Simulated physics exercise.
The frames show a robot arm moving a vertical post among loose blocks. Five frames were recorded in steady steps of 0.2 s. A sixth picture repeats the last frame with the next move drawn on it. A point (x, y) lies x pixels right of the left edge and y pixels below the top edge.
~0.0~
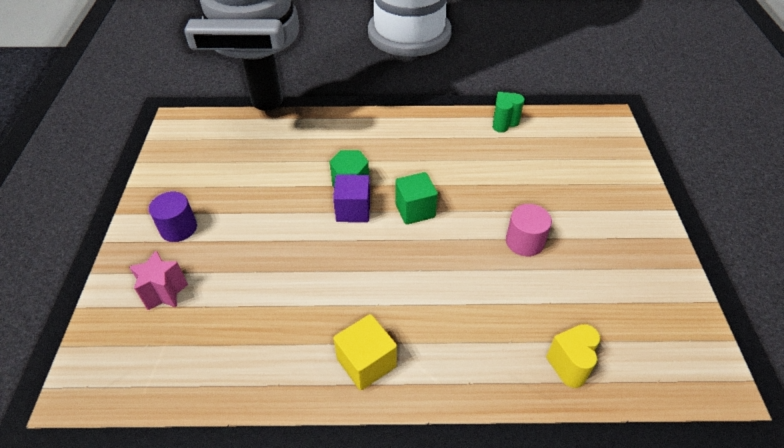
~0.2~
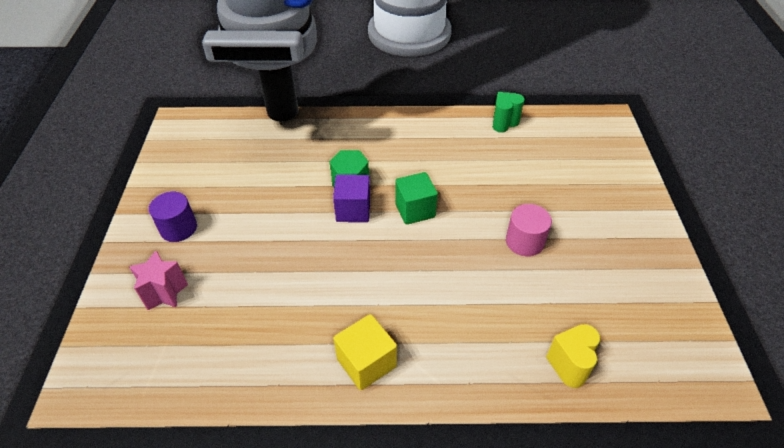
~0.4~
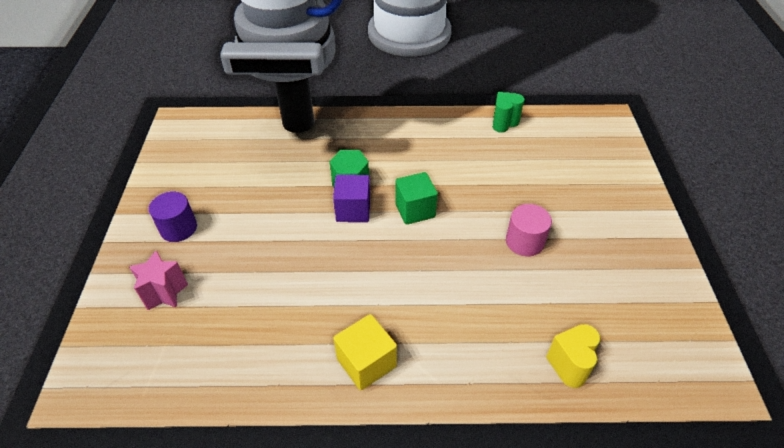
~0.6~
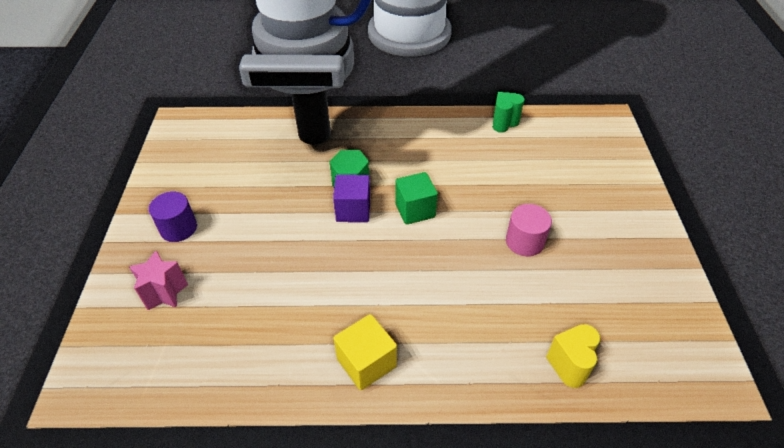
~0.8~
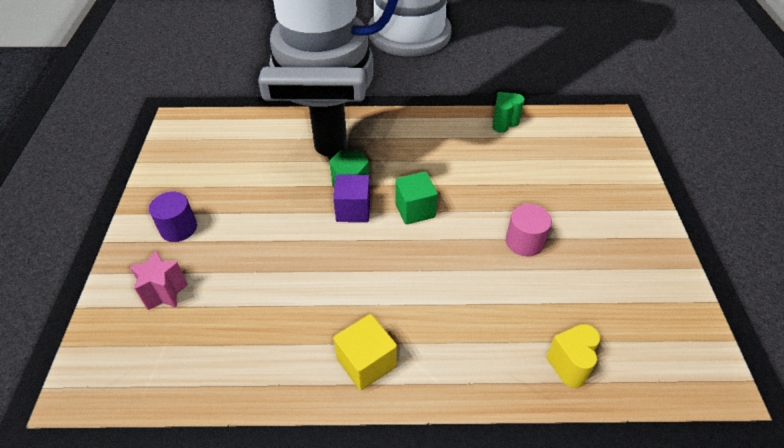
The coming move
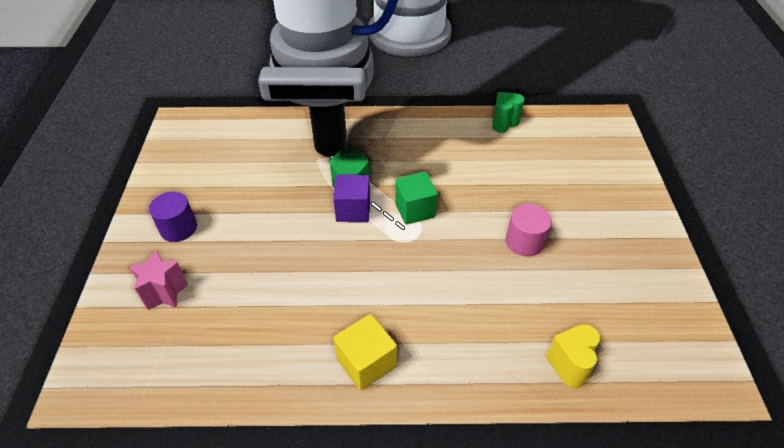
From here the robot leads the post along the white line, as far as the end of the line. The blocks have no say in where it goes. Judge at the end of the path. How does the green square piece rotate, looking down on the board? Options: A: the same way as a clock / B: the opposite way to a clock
That would be B.
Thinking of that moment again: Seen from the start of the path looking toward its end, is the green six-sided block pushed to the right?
My answer is yes.
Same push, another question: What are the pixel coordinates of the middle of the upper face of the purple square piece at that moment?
The answer is (360, 243).
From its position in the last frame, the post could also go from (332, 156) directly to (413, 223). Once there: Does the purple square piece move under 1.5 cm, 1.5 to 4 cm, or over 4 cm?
Long: Over 4 cm.
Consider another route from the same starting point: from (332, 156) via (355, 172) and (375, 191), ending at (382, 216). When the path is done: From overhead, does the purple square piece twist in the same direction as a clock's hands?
It seems so.
The line goes from (332, 156) over (347, 182) and (374, 204) to (403, 228).
On the path given first. One third of the way, post at (347, 172); green six-sided block at (361, 182); purple square piece at (359, 208).
Two thirds of the way, post at (375, 195); green six-sided block at (382, 209), turned 35° clockwise; purple square piece at (363, 234), turned 35° clockwise.
At the end, post at (403, 218); green six-sided block at (399, 234), turned 75° clockwise; purple square piece at (360, 243), turned 65° clockwise; green square piece at (434, 189), turned 20° anticlockwise.
